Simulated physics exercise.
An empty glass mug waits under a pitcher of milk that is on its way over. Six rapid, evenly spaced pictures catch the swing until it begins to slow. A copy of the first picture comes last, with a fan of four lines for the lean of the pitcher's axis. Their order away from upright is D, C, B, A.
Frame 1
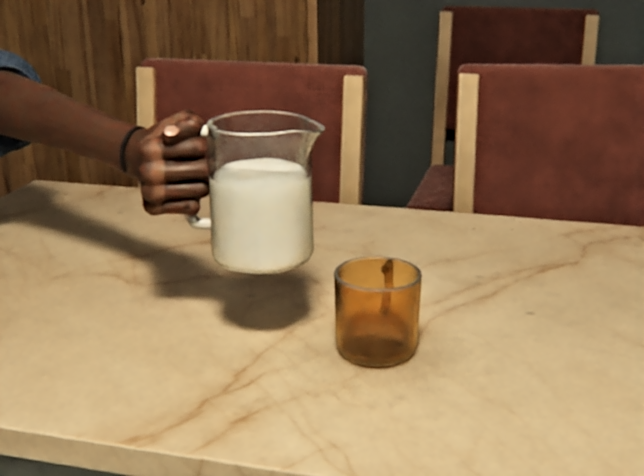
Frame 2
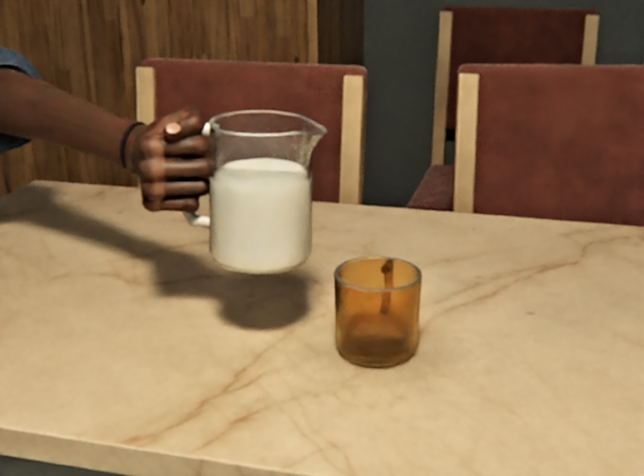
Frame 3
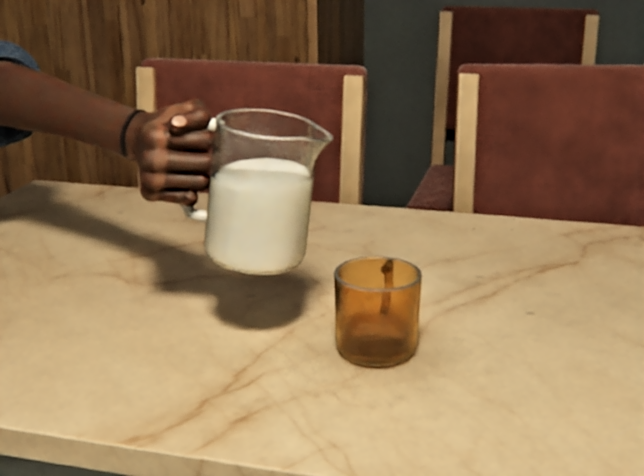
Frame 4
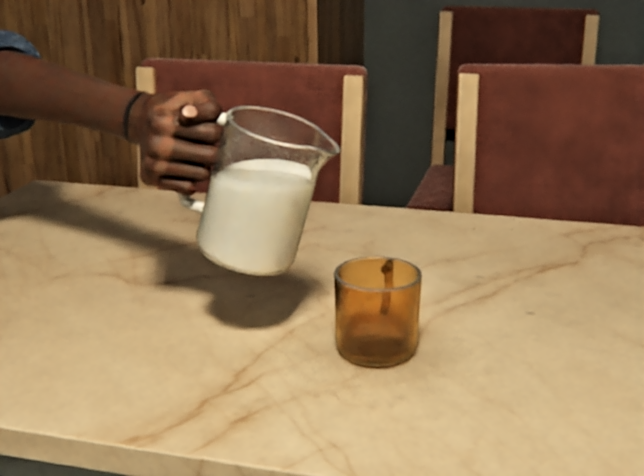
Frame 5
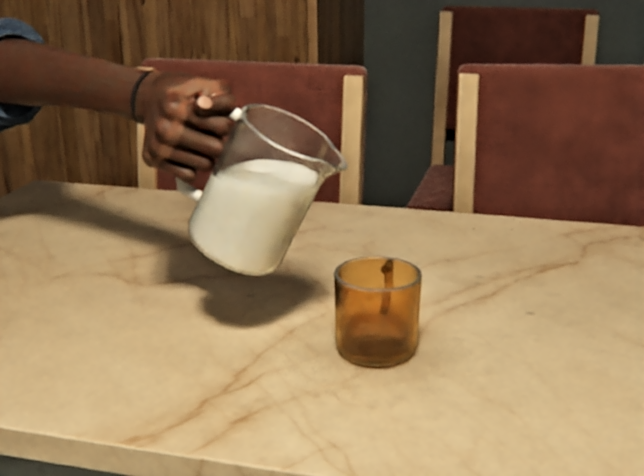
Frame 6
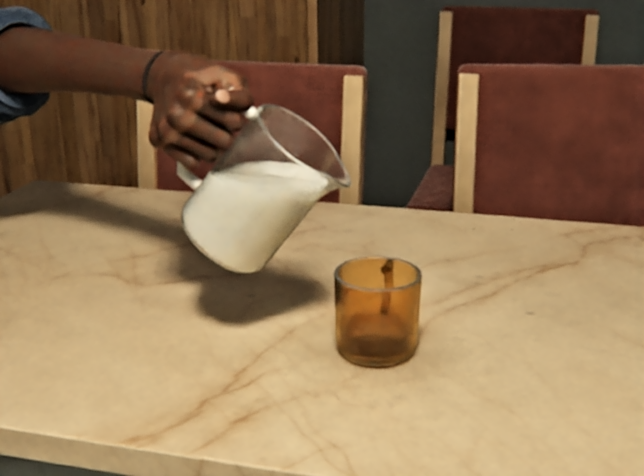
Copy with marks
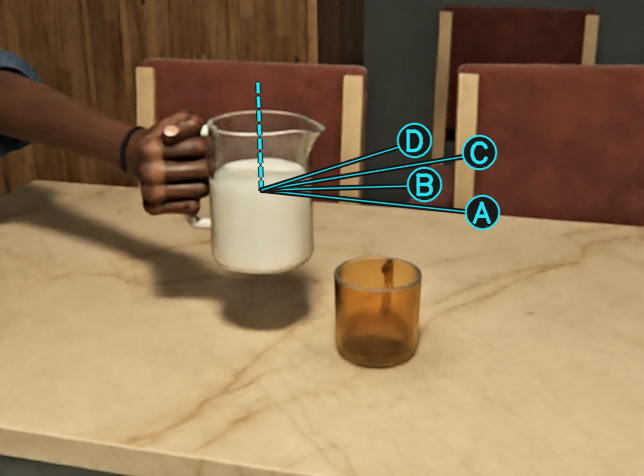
At a marble-patterned table with red-backed chairs behind it, a hand holds a clear pitcher of milk upright by its handle, then gradually tilts it rightward above and beside an empty amber glass mug, which stays still.
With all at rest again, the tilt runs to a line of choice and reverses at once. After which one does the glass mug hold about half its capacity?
Use line D.
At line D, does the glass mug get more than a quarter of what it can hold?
Yes, it does.
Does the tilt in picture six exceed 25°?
Yes, it does.
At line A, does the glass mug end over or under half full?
Over half.
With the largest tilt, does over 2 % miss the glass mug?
Yes.
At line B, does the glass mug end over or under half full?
Over half.
On the marked copy, A at (465, 211); B at (407, 186); C at (462, 156); D at (398, 147).
With A, the glass mug ends with about 90 % of what it can hold; 16 % of the milk is spilt.
With B, the glass mug ends with about 83 % of what it can hold; 8 % of the milk is spilt.
With C, the glass mug ends with about 68 % of what it can hold; 3 % of the milk is spilt.
With D, the glass mug ends with about 49 % of what it can hold.
